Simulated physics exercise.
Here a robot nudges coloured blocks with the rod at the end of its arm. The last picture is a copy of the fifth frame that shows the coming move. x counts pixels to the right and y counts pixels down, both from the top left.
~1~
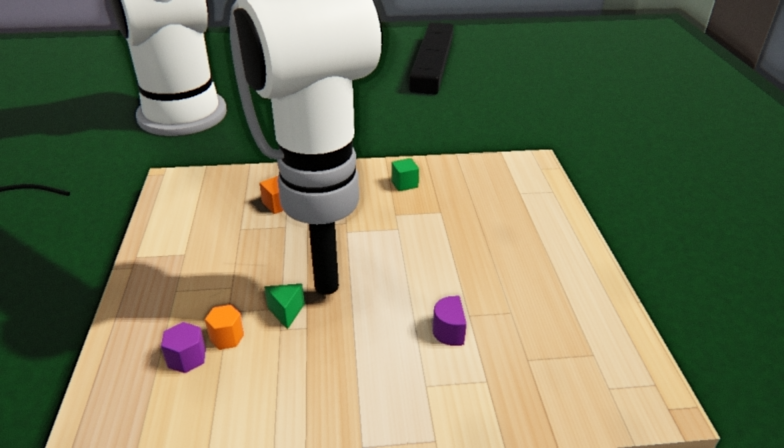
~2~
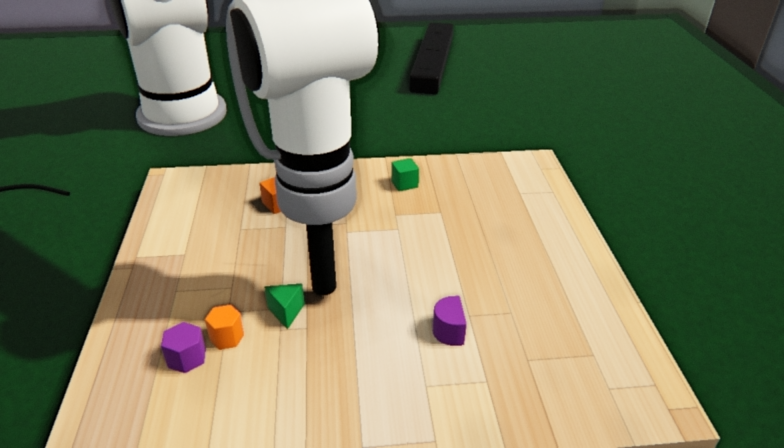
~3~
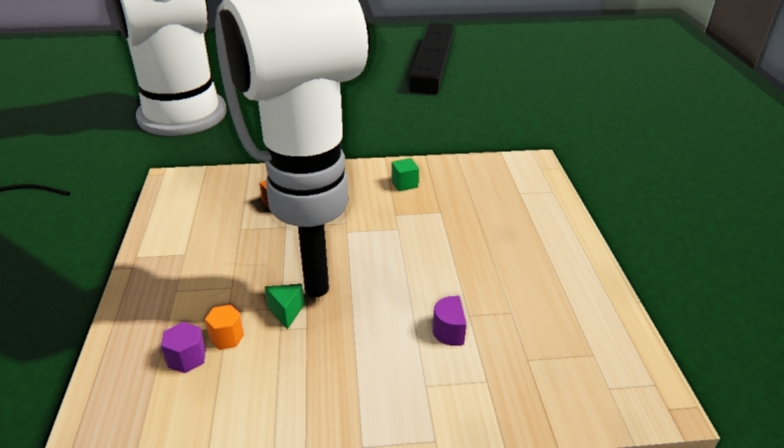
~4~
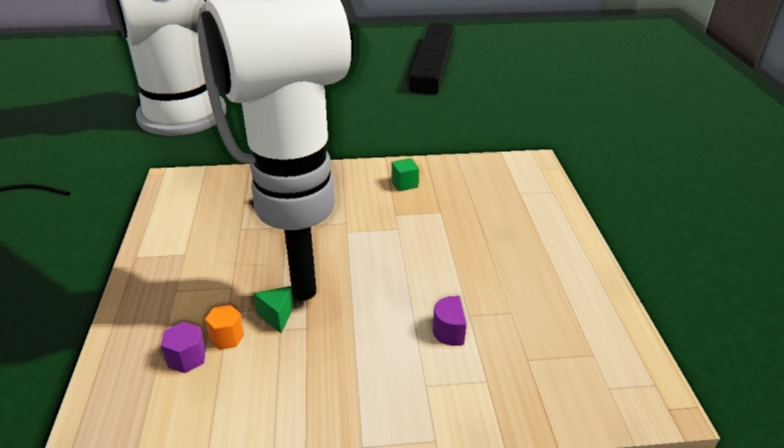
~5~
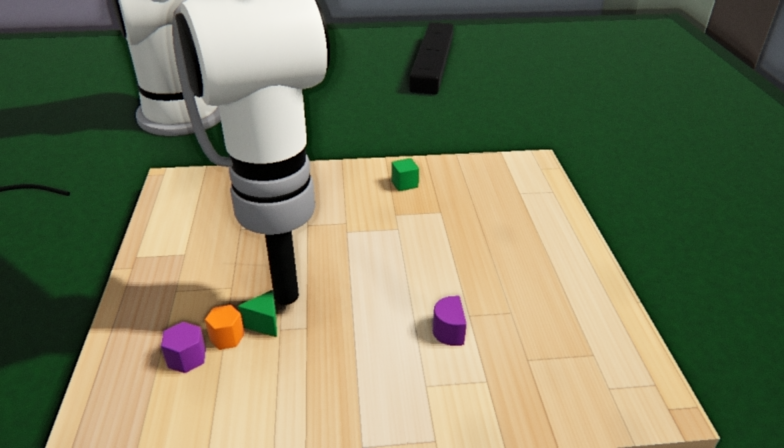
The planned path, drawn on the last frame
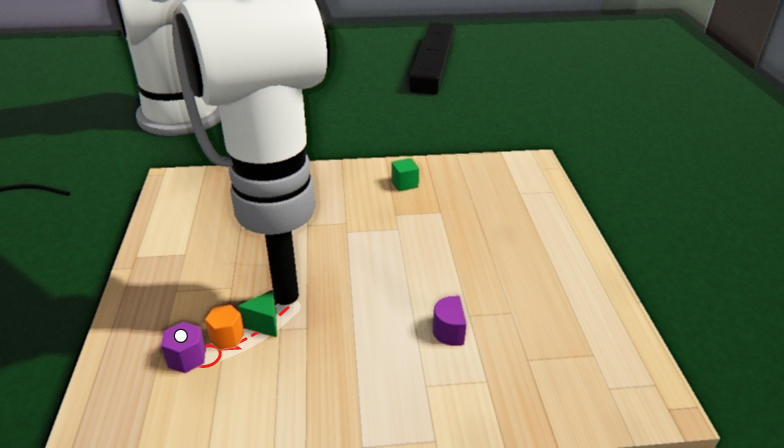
The footage shows a robot arm lowering no block but sliding its black rod left across a wooden board until it pushes a green triangle a short way left, toward a nearby orange six-sided block, while the other visible blocks stay still.
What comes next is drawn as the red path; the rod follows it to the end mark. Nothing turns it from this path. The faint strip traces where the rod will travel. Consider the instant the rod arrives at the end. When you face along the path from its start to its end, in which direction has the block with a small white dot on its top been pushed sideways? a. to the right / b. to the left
My answer is option a.
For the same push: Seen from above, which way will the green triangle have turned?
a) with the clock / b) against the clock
Correct choice: B.
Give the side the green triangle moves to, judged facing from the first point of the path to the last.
The green triangle is shifted sideways to the left, facing along the path from start to end.
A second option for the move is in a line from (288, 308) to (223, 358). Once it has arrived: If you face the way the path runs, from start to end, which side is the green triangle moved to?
Displaced left.
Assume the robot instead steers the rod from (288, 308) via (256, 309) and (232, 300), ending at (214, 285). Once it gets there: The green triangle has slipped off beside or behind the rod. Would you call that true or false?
The statement is correct.
The line goes from (288, 308) by way of (266, 326) and (239, 343) to (206, 356); the dot is on the purple six-sided block.
On the path given first. Halfway along, rod (251, 324); purple six-sided block (168, 340); orange six-sided block (205, 330), turned 50° clockwise; green triangle (233, 331), turned 50° anticlockwise.
At the end, rod (204, 345); purple six-sided block (134, 346); orange six-sided block (170, 348), turned 90° clockwise; green triangle (207, 354), turned 85° anticlockwise.
